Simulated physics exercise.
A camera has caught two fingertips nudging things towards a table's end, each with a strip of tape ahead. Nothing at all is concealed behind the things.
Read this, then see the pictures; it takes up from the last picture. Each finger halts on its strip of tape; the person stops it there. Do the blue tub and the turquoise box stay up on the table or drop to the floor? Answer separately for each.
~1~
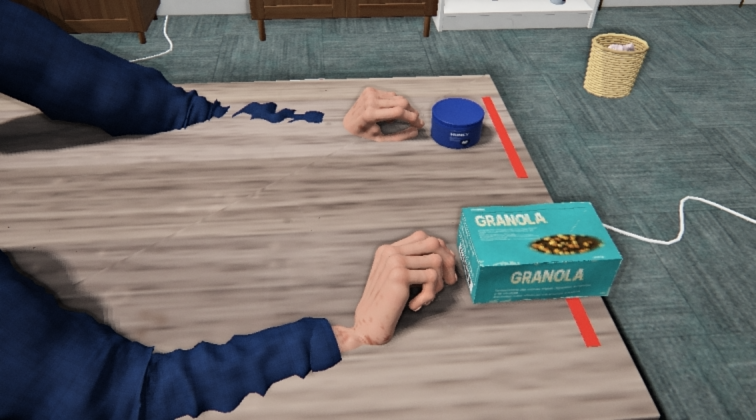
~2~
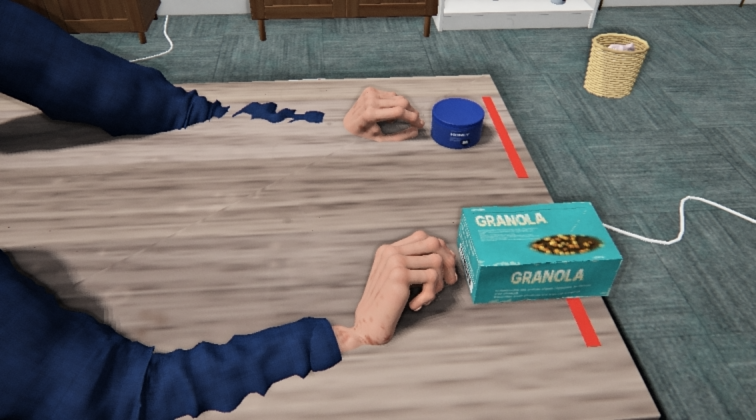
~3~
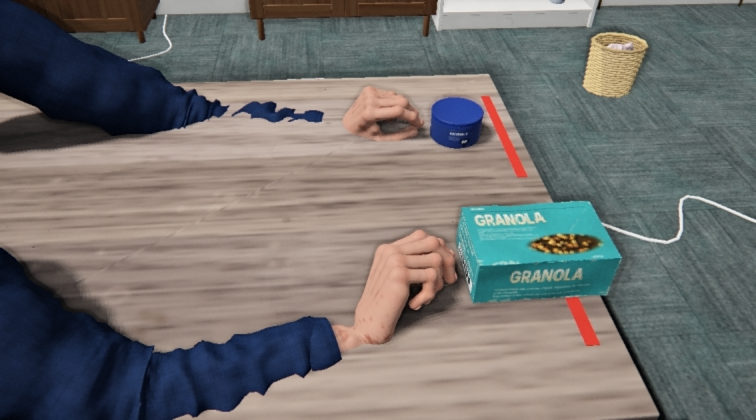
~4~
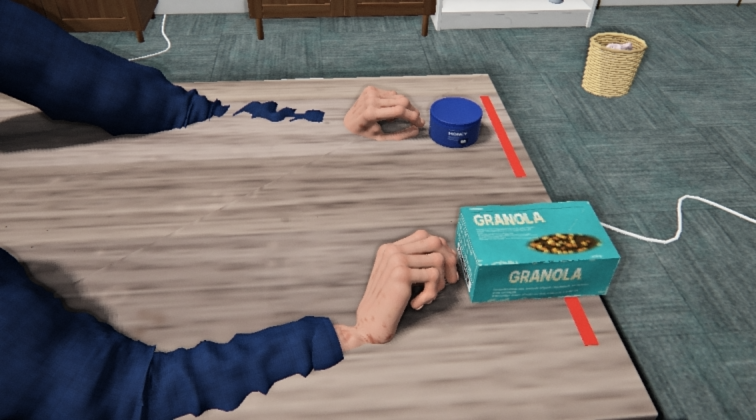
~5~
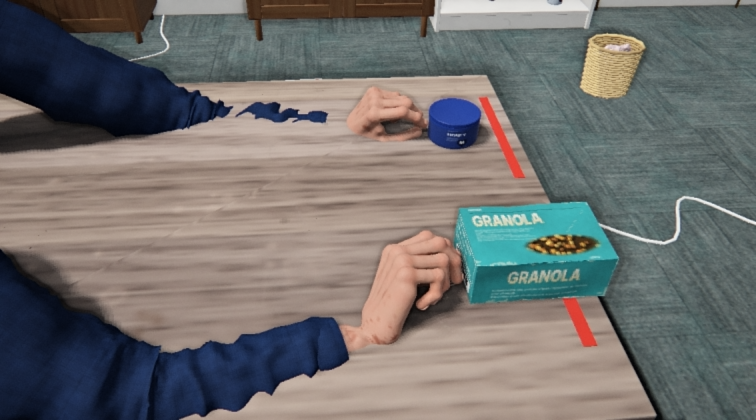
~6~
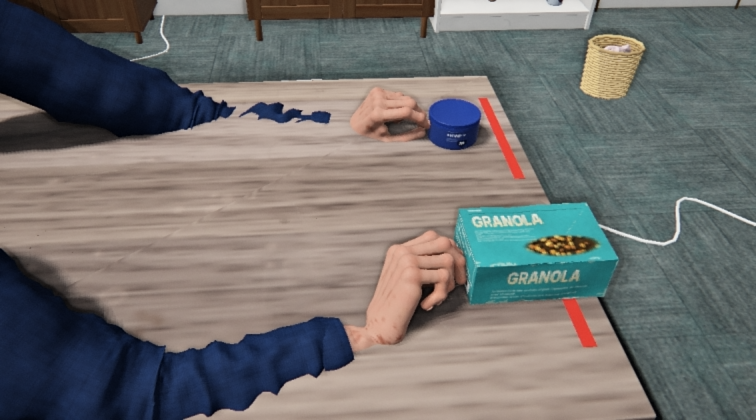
The blue tub lands on the floor, the turquoise box lands on the floor.
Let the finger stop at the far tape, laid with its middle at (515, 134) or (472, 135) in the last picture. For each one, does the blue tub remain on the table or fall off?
Well, it does not stay on the first time and does not go over the second time.
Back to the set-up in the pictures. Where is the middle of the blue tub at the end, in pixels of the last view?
The middle ends up near (498, 384).
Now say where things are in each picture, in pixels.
In the first frame, blue tub (457, 123); turquoise box (534, 251).
In the second frame, turquoise box (534, 251).
In the third frame, blue tub (456, 123).
In the fourth frame, turquoise box (532, 250).
In the fifth frame, blue tub (454, 124).
In the sixth frame, blue tub (454, 125); turquoise box (530, 252).
Then, 1.18 s on from there, blue tub displaced about its own width near (519, 122); turquoise box turned 40° from its first pose near (617, 262).
Then, 1.44 s on from there, blue tub turned 24° from its first pose near (535, 128); turquoise box on its way down.
Then, 1.68 s on from there, blue tub on its way down near (548, 225); turquoise box at the bottom.
In the end, the blue tub drops to the floor, near (498, 383); the turquoise box drops to the floor.
